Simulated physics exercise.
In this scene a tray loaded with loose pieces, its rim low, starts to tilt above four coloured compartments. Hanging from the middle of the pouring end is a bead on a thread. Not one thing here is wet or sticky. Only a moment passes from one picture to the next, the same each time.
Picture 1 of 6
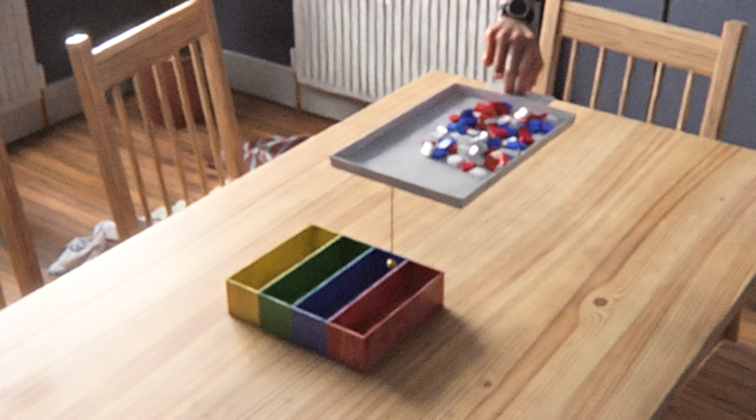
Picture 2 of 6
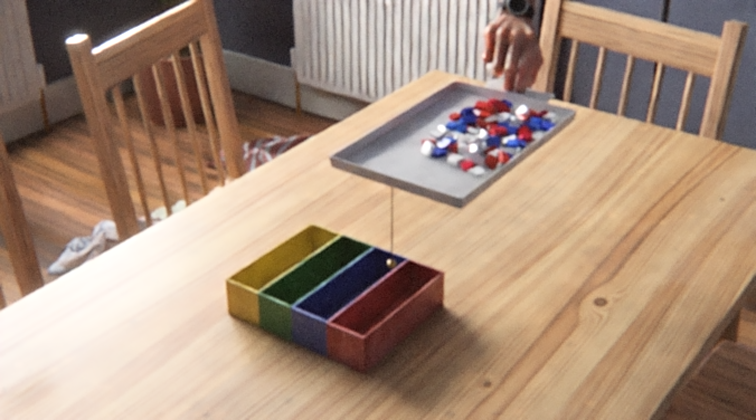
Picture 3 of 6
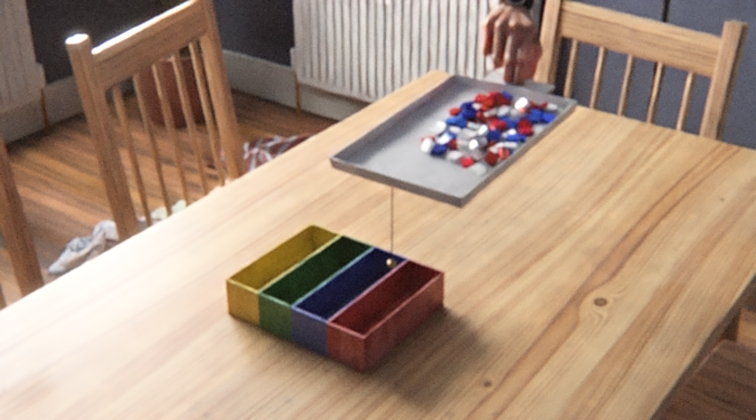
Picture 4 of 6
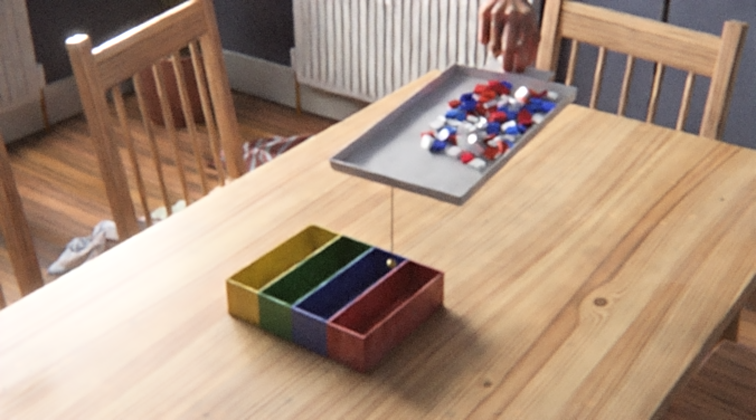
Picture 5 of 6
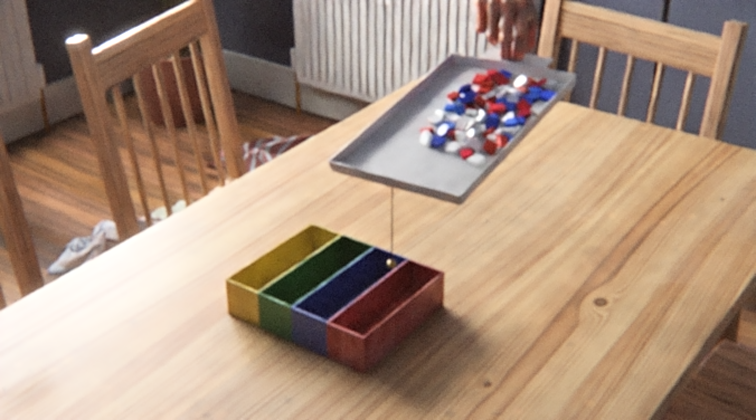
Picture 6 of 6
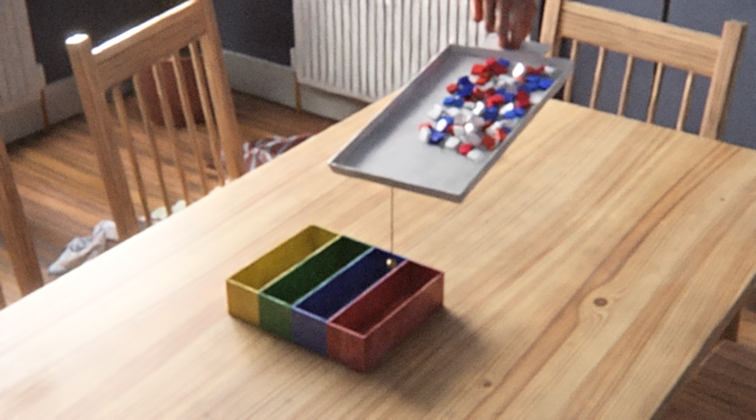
On a wooden table in a room with chairs and a radiator, a box with yellow, green, blue and red compartments sits below a grey tray of red, white and blue pieces. A hand at the tray's far end slowly raises it, steepening the slope while the pieces shift only slightly.
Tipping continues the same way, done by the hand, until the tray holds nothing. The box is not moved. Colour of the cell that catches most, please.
The colour is green.
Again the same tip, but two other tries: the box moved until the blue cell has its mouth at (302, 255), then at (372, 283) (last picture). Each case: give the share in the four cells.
About 70% and about 100%.
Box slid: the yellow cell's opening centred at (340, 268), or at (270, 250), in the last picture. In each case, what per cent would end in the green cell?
First try: Roughly 20 per cent; second try: Roughly 30 per cent.
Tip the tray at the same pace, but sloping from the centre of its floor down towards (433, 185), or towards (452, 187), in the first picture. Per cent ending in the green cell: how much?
The share is 0 per cent in the first and 0 per cent in the second.
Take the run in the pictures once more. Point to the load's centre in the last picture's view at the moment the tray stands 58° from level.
The load's middle is around (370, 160).
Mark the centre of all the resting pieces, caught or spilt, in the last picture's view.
Once nothing moves, the middle sits near (329, 297).
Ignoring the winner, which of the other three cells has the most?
Ranked second: The blue cell.
Just after the last frame, tray tipped steeply; the larger part on the tray; roughly a quarter falling or outside the box.
A moment on, tray tipped right over; roughly half on the tray; roughly a quarter in the green cell; about a tenth in the blue cell; about a tenth in the red cell; about a tenth in the yellow cell; about a tenth falling or outside the box.
Further on, tray tipped past a quarter turn; roughly half in the green cell; roughly a quarter in the blue cell; about a tenth in the red cell; about a tenth in the yellow cell; just a few falling or outside the box.
When it is over, tray tipped past a quarter turn; roughly half in the green cell; roughly a quarter in the blue cell; about a tenth in the red cell; about a tenth in the yellow cell; just a few outside the box.
